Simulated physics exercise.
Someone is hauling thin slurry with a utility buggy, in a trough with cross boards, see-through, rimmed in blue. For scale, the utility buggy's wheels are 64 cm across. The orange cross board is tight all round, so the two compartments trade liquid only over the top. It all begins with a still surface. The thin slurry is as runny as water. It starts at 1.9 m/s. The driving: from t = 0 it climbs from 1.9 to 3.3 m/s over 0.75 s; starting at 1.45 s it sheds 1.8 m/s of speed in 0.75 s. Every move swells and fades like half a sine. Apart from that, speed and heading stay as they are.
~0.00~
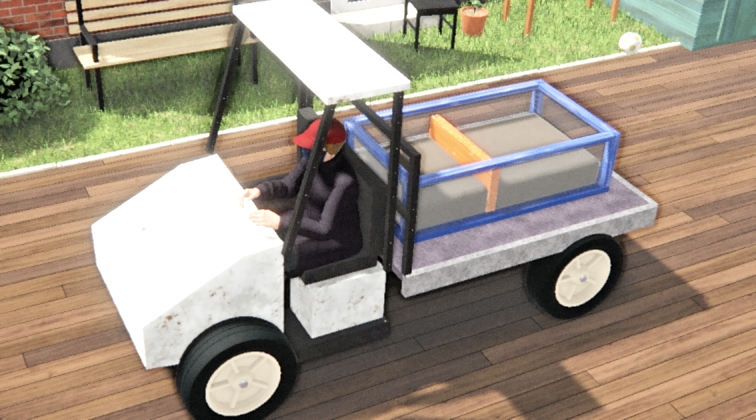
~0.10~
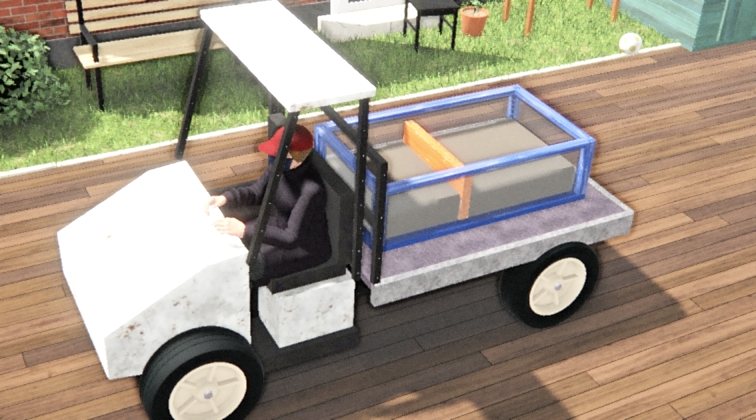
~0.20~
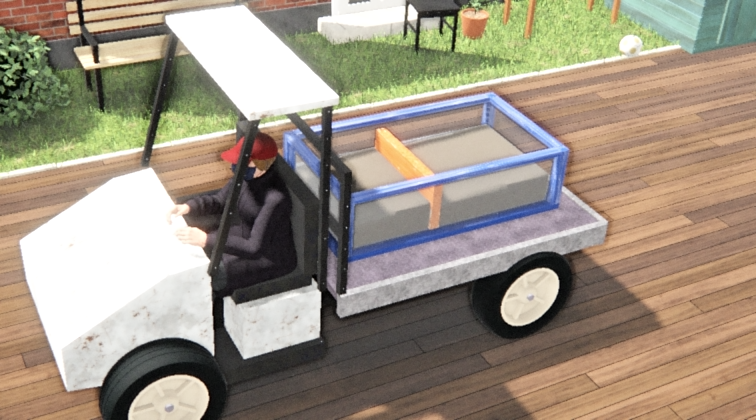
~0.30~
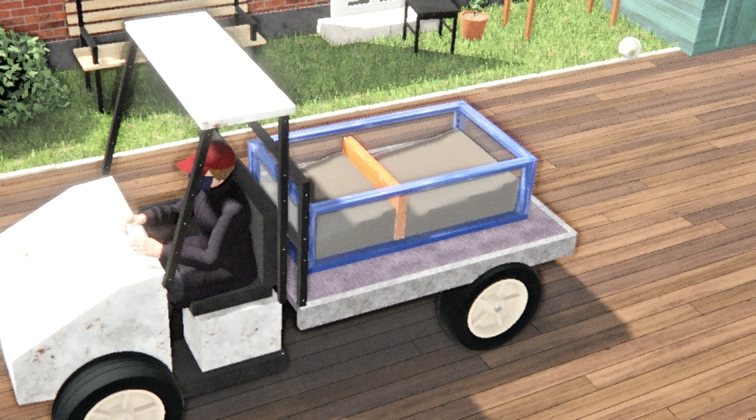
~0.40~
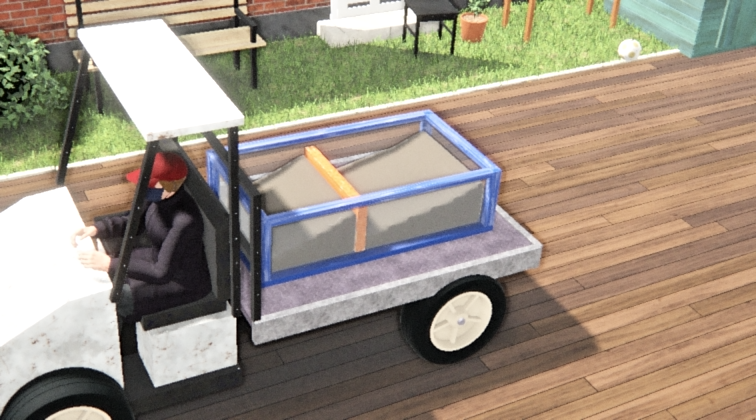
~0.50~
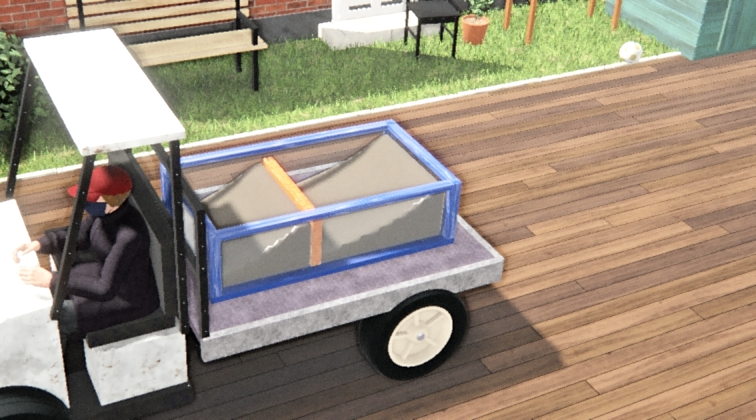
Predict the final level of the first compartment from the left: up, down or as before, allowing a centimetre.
Its level is unchanged at the end.
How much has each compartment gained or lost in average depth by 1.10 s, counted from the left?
From the left: 0, 0.
Then, 1.10 s in, left to right it is 18, 18 cm deep.
Then, 1.90 s in, left to right it is 19, 17 cm deep.
Then, 2.70 s in, left to right it is 18, 17 cm deep; 1 per cent has gone over the front.
Then, 5.18 s in, left to right it is 18, 17 cm deep; 1 per cent has gone over the front.
